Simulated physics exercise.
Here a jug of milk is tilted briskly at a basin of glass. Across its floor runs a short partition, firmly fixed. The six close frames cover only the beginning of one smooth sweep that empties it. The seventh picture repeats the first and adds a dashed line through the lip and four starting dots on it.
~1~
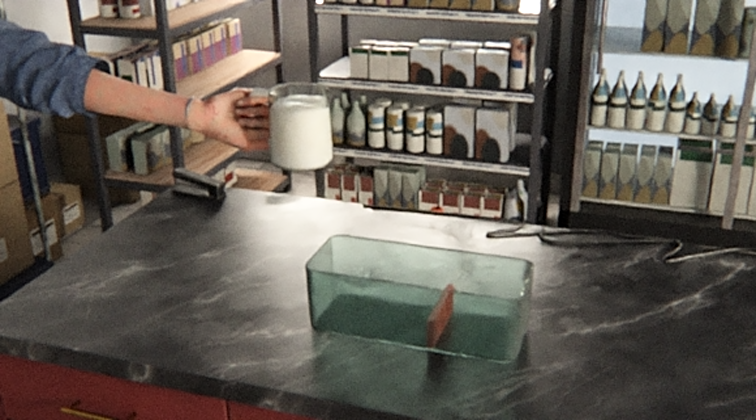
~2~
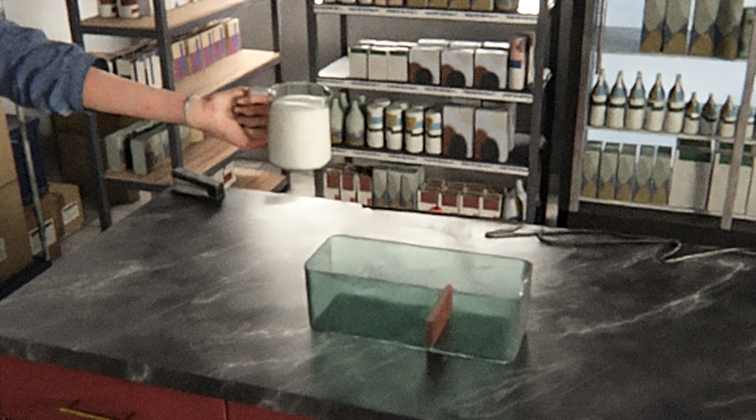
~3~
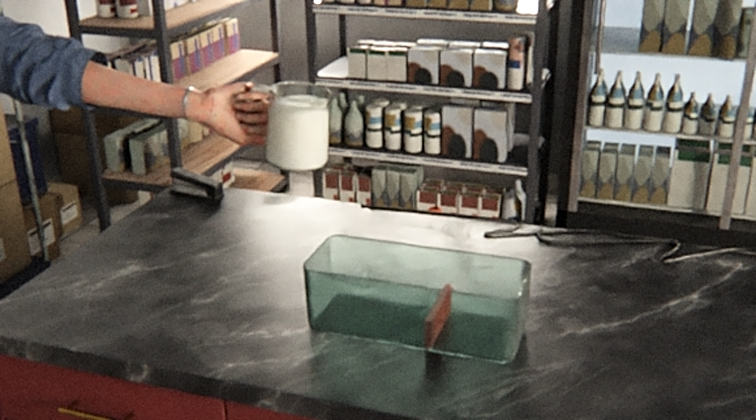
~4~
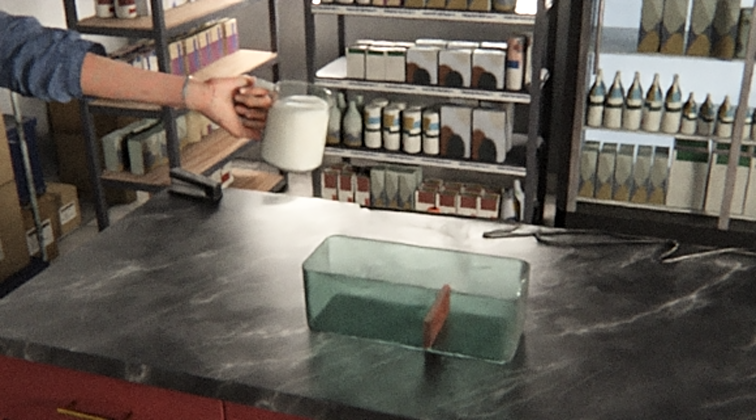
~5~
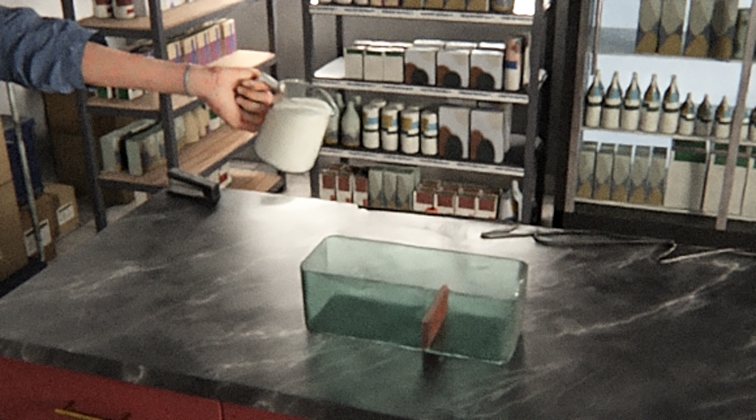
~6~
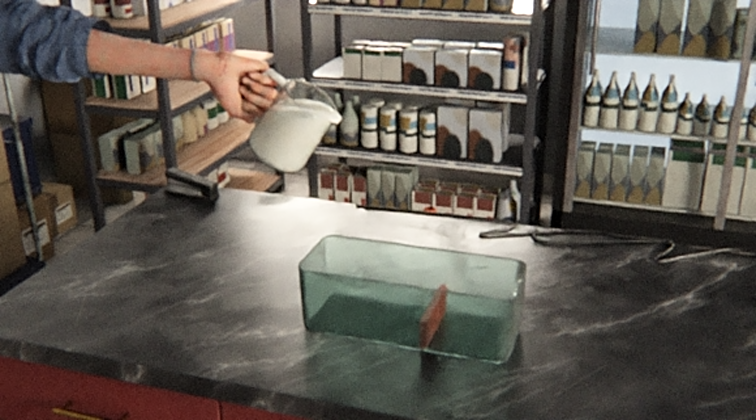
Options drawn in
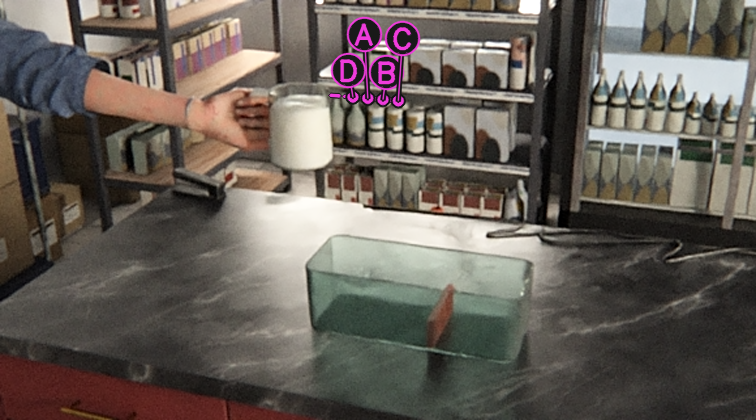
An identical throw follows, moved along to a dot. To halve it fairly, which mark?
B works best here.
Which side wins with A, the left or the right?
The left one.
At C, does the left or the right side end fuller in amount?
The right side.
On the marked copy, A at (367, 98); B at (382, 99); C at (398, 100); D at (352, 97).
With A, about 83 % ends left of the wall and 9 % right of it; 8 % is lost outside.
With B, about 45 % ends left of the wall and 53 % right of it.
With C, about 16 % ends left of the wall and 82 % right of it.
With D, about 90 % ends left of the wall and 4 % right of it; 7 % is lost outside.
